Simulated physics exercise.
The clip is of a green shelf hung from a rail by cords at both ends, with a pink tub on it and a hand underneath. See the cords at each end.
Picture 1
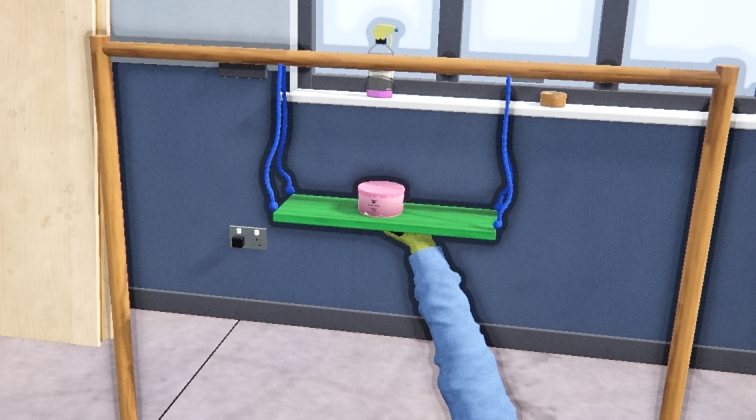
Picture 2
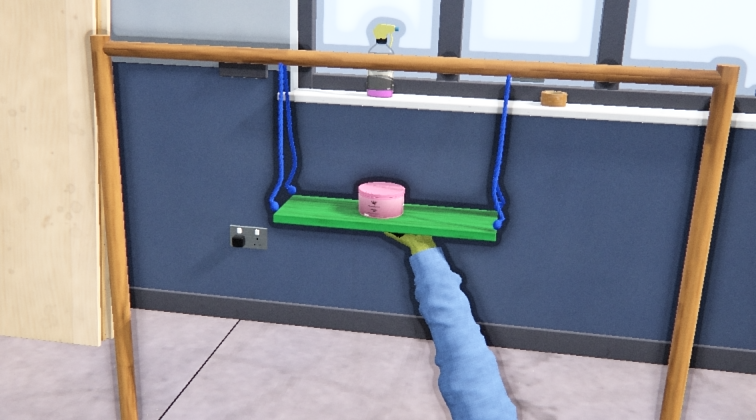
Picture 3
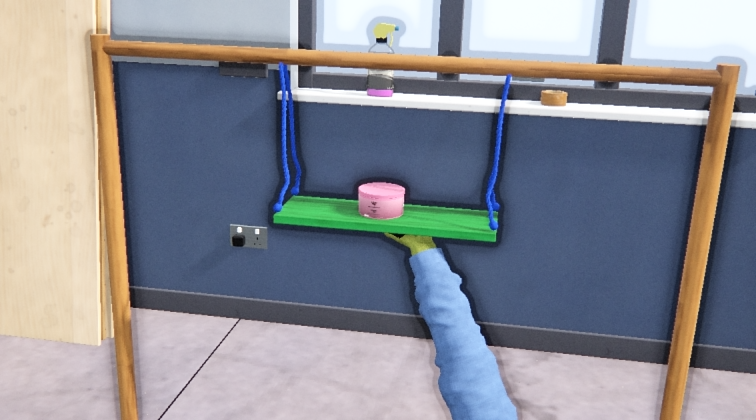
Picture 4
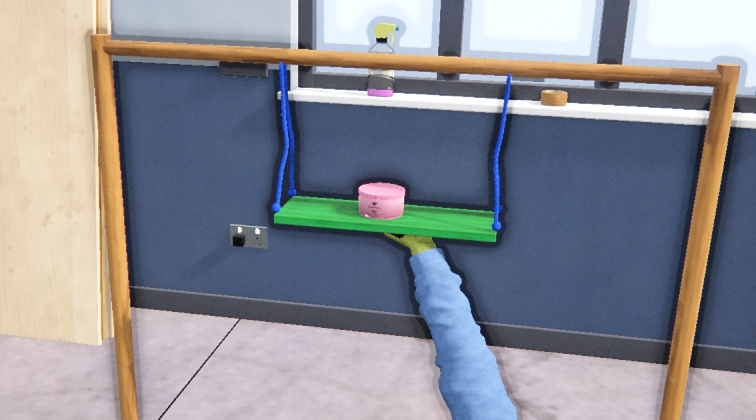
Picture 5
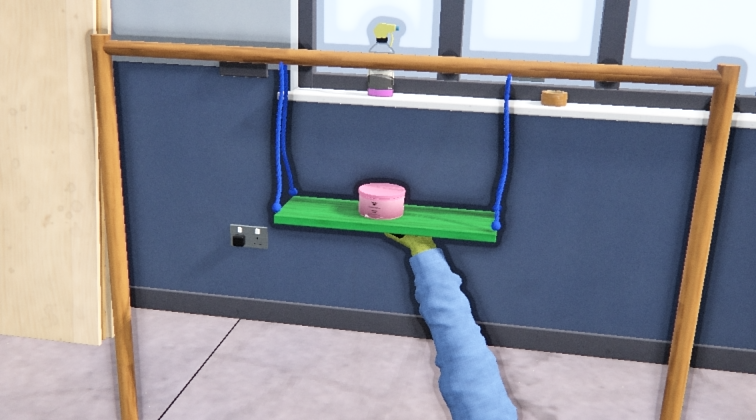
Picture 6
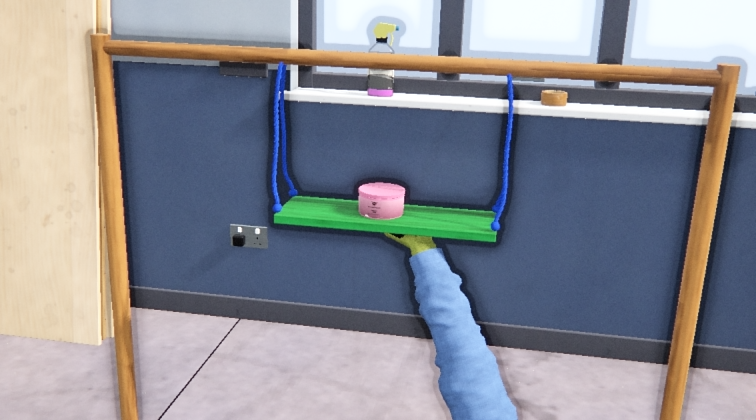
Indoors, a hand stays under a green shelf holding a pink tub while slack blue cords sway slightly.
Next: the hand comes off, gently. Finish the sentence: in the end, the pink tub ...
In the end, the pink tub is still sitting there.
Then, 0.40 s past the final frame, board level; tub on the board near (381, 203).
When it is over, board level; tub on the board near (381, 204). The pink tub keeps its place.
